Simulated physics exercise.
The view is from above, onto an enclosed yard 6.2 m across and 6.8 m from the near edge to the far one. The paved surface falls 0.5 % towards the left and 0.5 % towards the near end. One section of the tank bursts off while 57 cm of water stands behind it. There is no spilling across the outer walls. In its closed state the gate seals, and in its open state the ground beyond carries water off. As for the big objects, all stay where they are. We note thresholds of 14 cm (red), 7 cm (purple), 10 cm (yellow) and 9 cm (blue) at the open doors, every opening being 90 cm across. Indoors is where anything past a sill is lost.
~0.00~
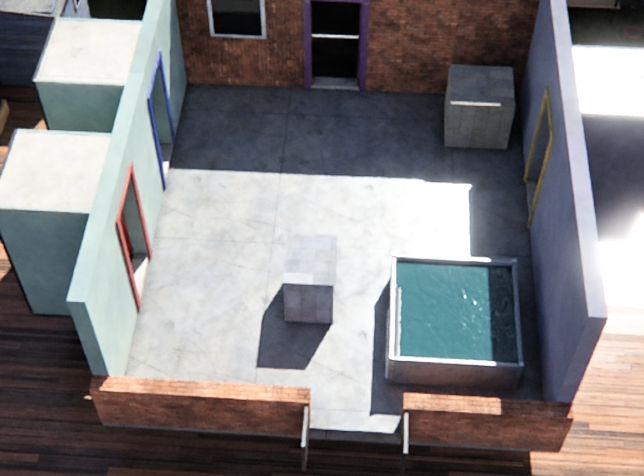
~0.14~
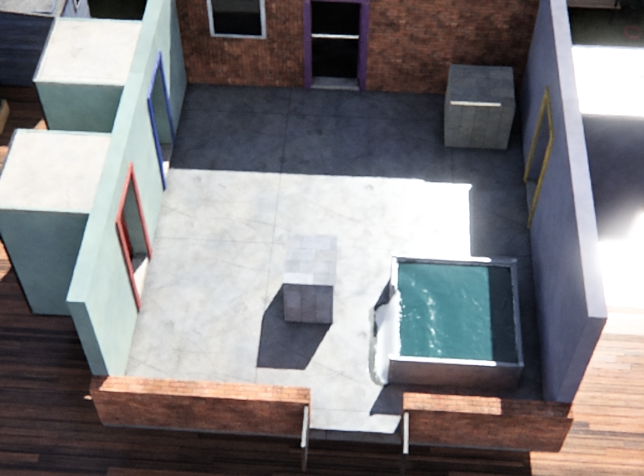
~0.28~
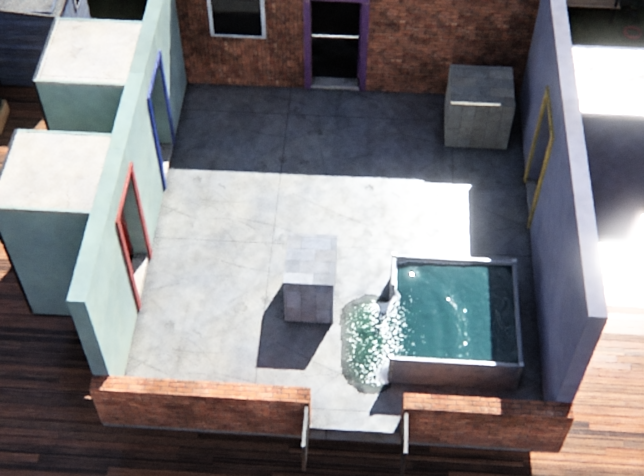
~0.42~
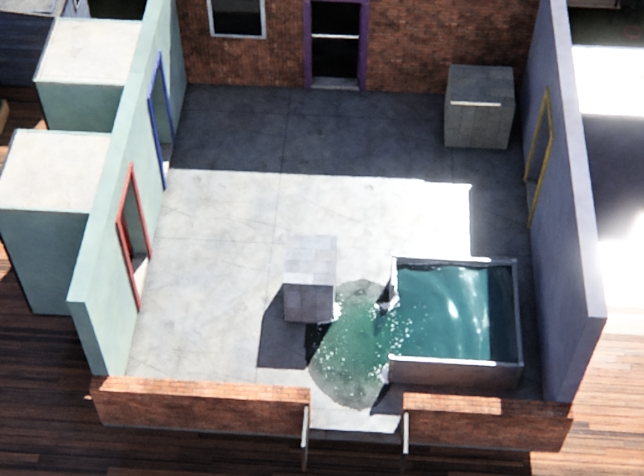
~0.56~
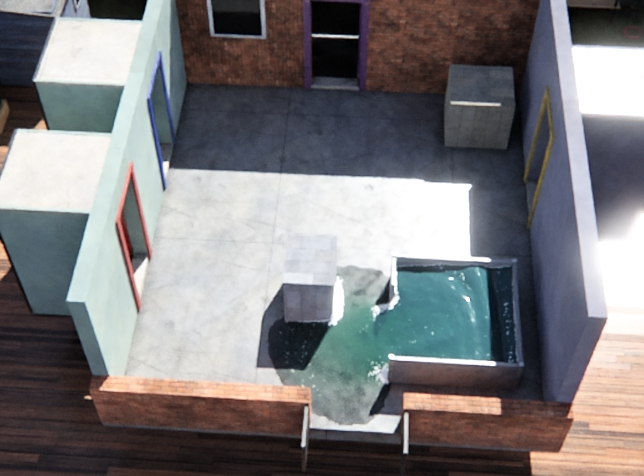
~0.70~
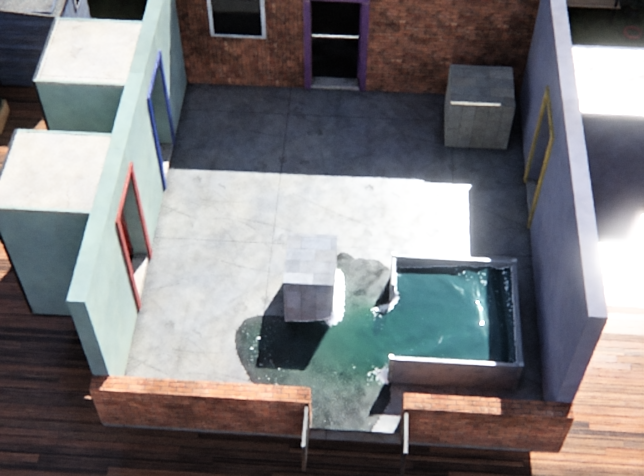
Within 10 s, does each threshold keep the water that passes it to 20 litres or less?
In order: Red door: Within the allowance; purple door: Within the allowance; yellow door: Within the allowance; blue door: Within the allowance.
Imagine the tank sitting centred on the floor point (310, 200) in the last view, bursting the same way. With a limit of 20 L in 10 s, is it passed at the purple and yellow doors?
So the purple door keeps within it and the yellow door keeps within it.
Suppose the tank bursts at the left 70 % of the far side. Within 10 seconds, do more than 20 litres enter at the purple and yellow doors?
Measured against that limit, purple comes out beyond it and yellow comes out short of it.
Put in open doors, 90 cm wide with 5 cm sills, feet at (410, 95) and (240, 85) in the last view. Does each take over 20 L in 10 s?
In turn: Not over, above.
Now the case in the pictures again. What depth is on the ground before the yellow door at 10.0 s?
It's about 3.5 cm.
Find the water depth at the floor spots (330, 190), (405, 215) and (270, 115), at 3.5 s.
Taking the spots in order: 1 cm, 2 cm, 0 cm.
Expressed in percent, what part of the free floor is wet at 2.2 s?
I'd say around 35 % is wet.
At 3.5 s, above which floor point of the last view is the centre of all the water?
I'd put it close to (305, 317).
After 1.4 s water covers 25 % of the floor and is deepest (32 cm) near (333, 320); red door not reached, purple door not reached, yellow door not reached, blue door not reached.
After 2.2 s water covers 35 % of the floor and is deepest (42 cm) near (122, 391); red door 9 cm at the sill, 0 L in, purple door not reached, yellow door not reached, blue door not reached.
After 3.5 s water covers 50 % of the floor and is deepest (26 cm) near (120, 402); red door 13 cm at the sill, 1 L in, purple door not reached, yellow door not reached, blue door 2 cm at the sill, 0 L in.
After 6.0 s water covers 75 % of the floor and is deepest (14 cm) near (185, 94); red door 10 cm at the sill, 1 L in, purple door 10 cm at the sill, 1 L in, yellow door 2 cm at the sill, 0 L in, blue door 4 cm at the sill, 0 L in.
After 10.0 s water covers 85 % of the floor and is deepest (8 cm) near (173, 150); red door 6 cm at the sill, 1 L in, purple door 6 cm at the sill, 7 L in, yellow door 3 cm at the sill, 0 L in, blue door 4 cm at the sill, 0 L in.
